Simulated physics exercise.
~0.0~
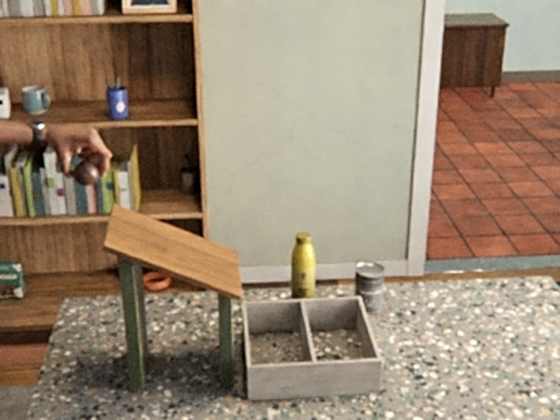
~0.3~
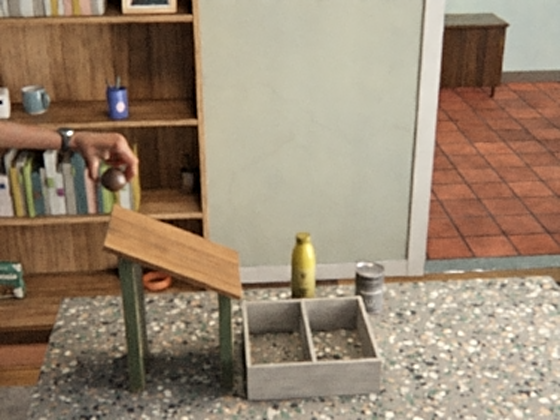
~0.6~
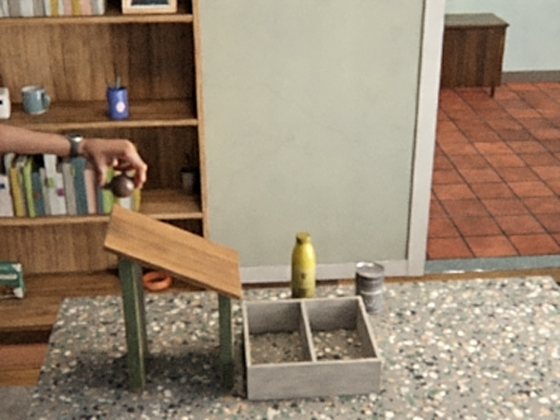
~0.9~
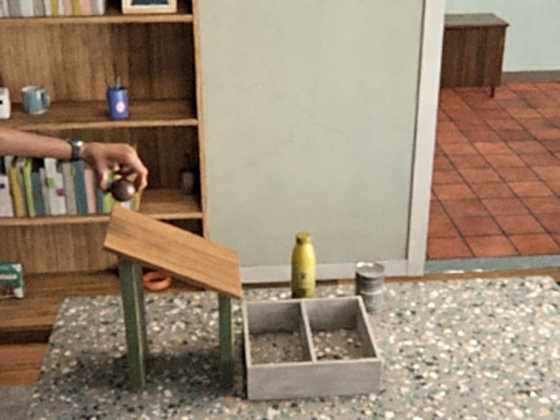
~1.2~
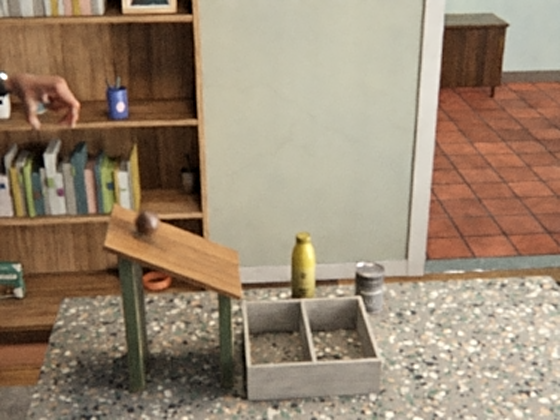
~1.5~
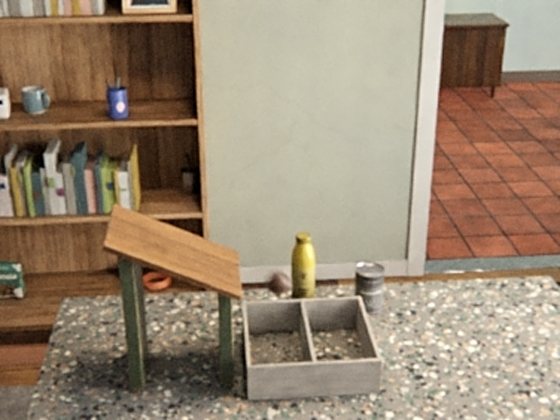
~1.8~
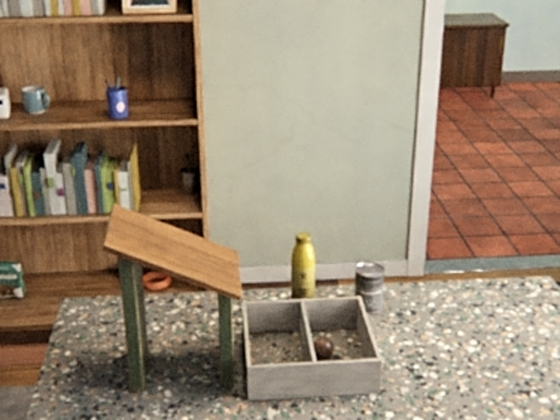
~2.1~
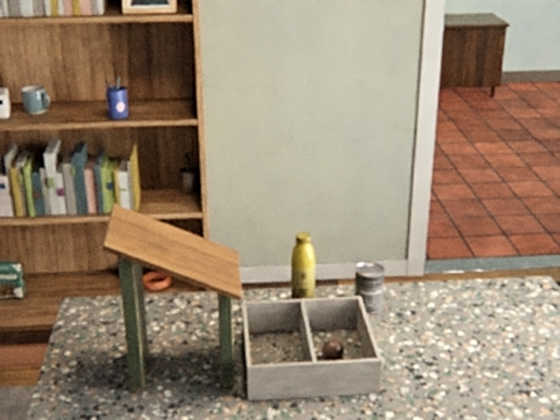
A hand held a brown onion over the raised end of a slanted wooden board and let it go, and the onion travelled down to the right, flew off the low end and came to rest in the farther bay of the grey tray.
